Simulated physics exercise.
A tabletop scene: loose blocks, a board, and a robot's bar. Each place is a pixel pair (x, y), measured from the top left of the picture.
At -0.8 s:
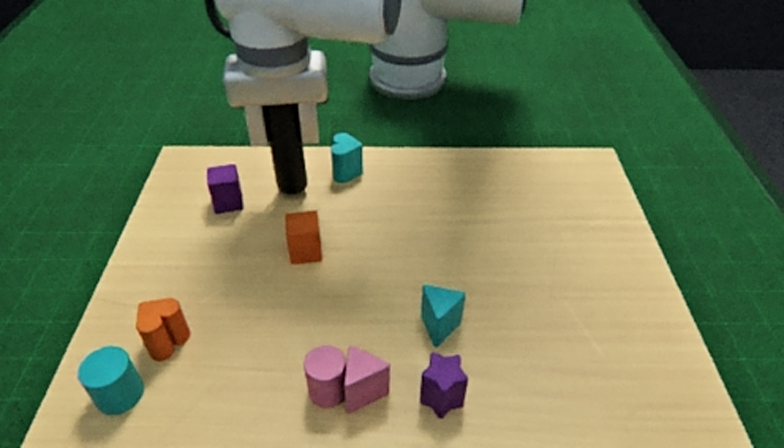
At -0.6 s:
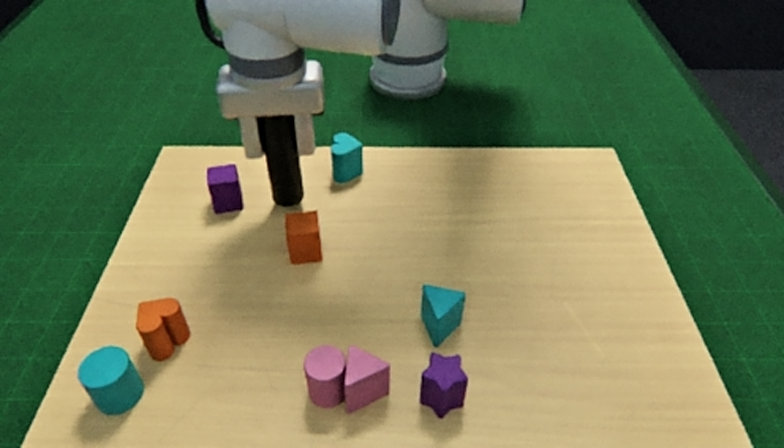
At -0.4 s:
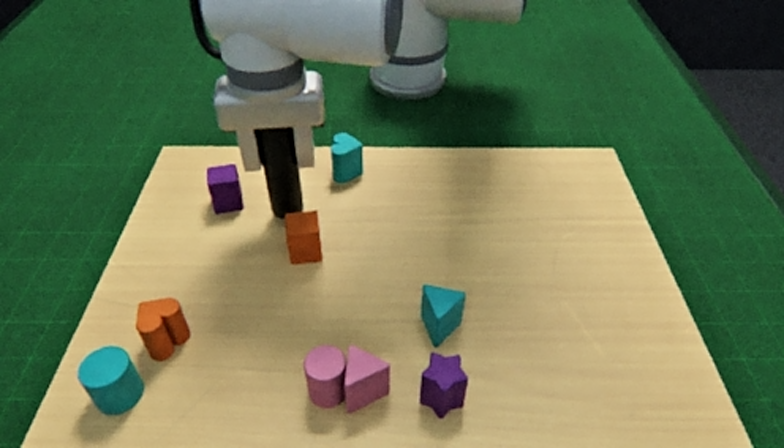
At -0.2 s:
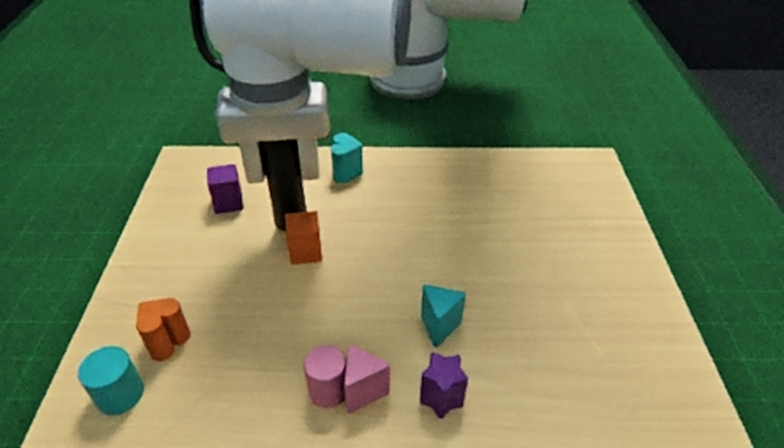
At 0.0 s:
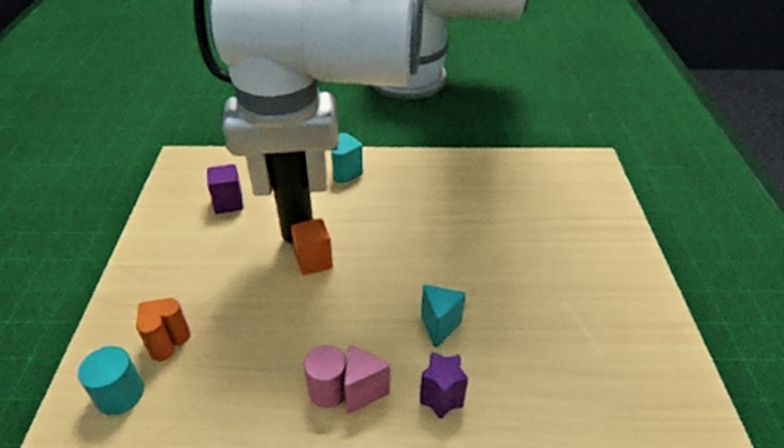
The robot arm's black bar starts behind the orange square block on a wooden table scattered with colored blocks, and slides toward the viewer until it is beside it. It then nudges the orange block slightly forward and to the right, turning it a little, while the other blocks stay still.
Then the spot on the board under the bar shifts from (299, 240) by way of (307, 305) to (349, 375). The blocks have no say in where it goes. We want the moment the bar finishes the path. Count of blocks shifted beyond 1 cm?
Here I'd predict at least three blocks moving more than 1 cm.
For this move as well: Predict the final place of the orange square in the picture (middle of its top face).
The spot you're after is about (339, 265) in the image.
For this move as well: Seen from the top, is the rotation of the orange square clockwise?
The answer is no.
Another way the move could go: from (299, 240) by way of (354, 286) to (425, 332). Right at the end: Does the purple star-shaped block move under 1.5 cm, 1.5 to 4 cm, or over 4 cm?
The purple star-shaped block ends up very close, under 1.5 cm away.
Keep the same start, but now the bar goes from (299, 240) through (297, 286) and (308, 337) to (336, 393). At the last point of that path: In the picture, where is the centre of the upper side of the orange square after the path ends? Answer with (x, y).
By then it is at (330, 259).
What follows on the original path. One third of the way, bar (300, 275); orange square (332, 260), turned 65° anticlockwise.
Two thirds of the way, bar (316, 320); orange square (339, 265), turned 90° anticlockwise.
At the end, bar (348, 368); orange square (339, 265), turned 90° anticlockwise; pink round block (326, 381); pink triangular piece (374, 381); purple star-shaped block in place.
